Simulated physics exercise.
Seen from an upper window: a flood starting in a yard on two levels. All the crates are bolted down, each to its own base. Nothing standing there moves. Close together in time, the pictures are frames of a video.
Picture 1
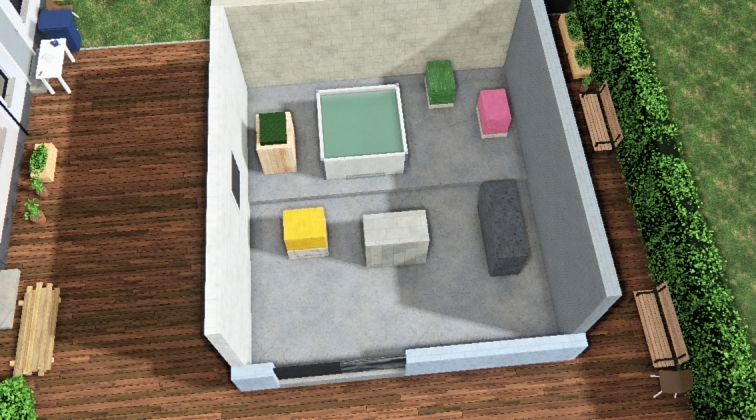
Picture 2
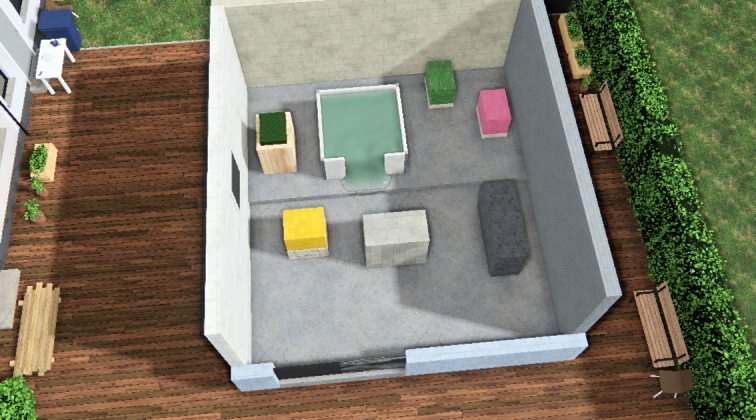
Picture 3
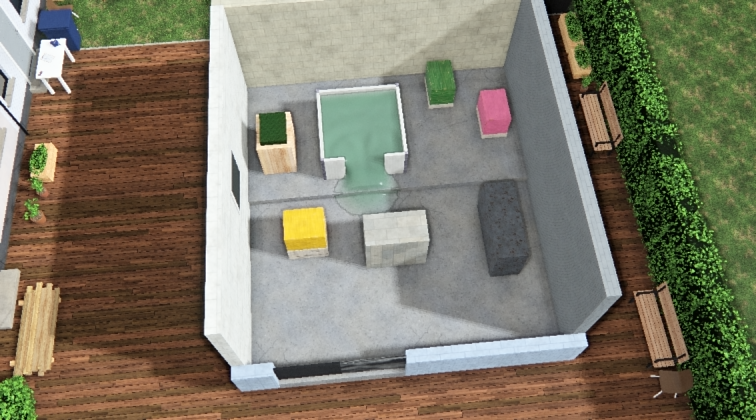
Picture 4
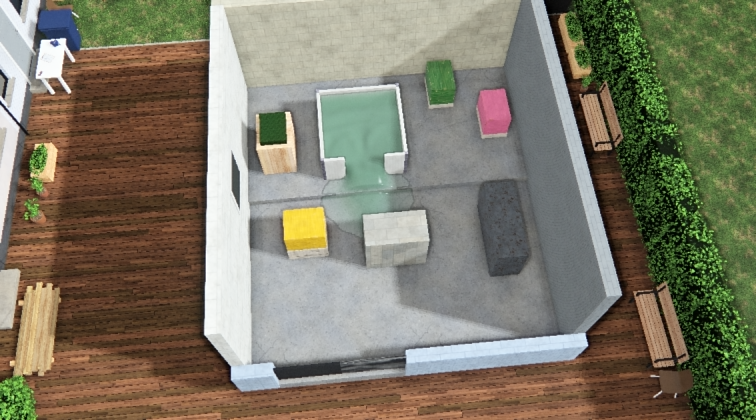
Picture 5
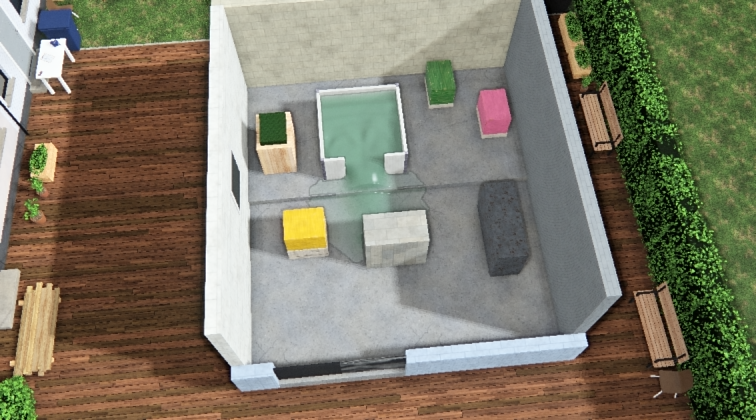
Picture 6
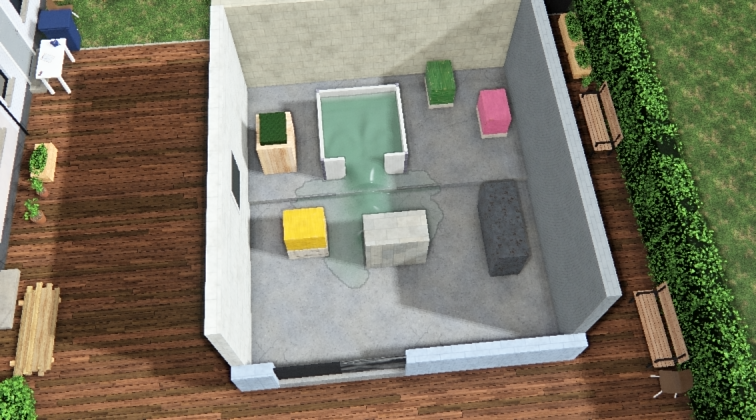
Greenish water poured out through a gap that opened in the front of the white-walled tank, spreading across the gray floor and running between the yellow block and the pale gray one.
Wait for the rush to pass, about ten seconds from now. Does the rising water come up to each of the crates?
Pink crate: Kept safe, yellow crate: Kept safe, green crate: Kept safe.
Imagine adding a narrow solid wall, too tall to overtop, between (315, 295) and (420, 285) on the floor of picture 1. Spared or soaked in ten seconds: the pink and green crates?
Pink: Untouched; green: Untouched.
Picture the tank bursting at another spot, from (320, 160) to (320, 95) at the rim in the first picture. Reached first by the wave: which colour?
It's the yellow crate.
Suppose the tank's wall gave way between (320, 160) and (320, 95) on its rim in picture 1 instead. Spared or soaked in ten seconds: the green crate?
Outcome noted - green crate goes wet.
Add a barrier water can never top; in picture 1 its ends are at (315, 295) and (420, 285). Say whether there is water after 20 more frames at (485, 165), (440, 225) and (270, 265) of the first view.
As listed: Dry, flooded, under water.
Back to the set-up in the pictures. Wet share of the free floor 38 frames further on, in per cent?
Some 60 per cent.
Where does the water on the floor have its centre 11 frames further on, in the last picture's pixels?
Centre: Close to (367, 199).
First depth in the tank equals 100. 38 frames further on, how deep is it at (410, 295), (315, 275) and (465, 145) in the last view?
In order: 6, 12, 0 %.
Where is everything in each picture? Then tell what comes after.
The water tank at (361, 124) is whole and still, in the first picture.
The front is at (387, 181), out from the gap at (365, 168), in the second picture.
Water pours out at (365, 169) and has run to a hidden place, in the third picture.
The front is at a hidden place, out from the gap at (365, 169), in the fourth picture.
Water pours out at (365, 169) and has run to (357, 258), in the fifth picture.
Water pours out at (365, 169) and has run to (353, 283), in the sixth picture.
A moment on, water covers 25 % of the floor; the pink crate not reached, the yellow crate water round its plinth, the green crate not reached.
Next, water covers 35 % of the floor; the pink crate not reached, the yellow crate water round its plinth, the green crate not reached.
Then, water covers 50 % of the floor; the pink crate not reached, the yellow crate water round its plinth, the green crate not reached.
Later, water covers 60 % of the floor; the pink crate not reached, the yellow crate water round its plinth, the green crate not reached.
In the end, water covers 60 % of the floor; the pink crate stayed above the water, the yellow crate stayed above the water, the green crate stayed above the water.
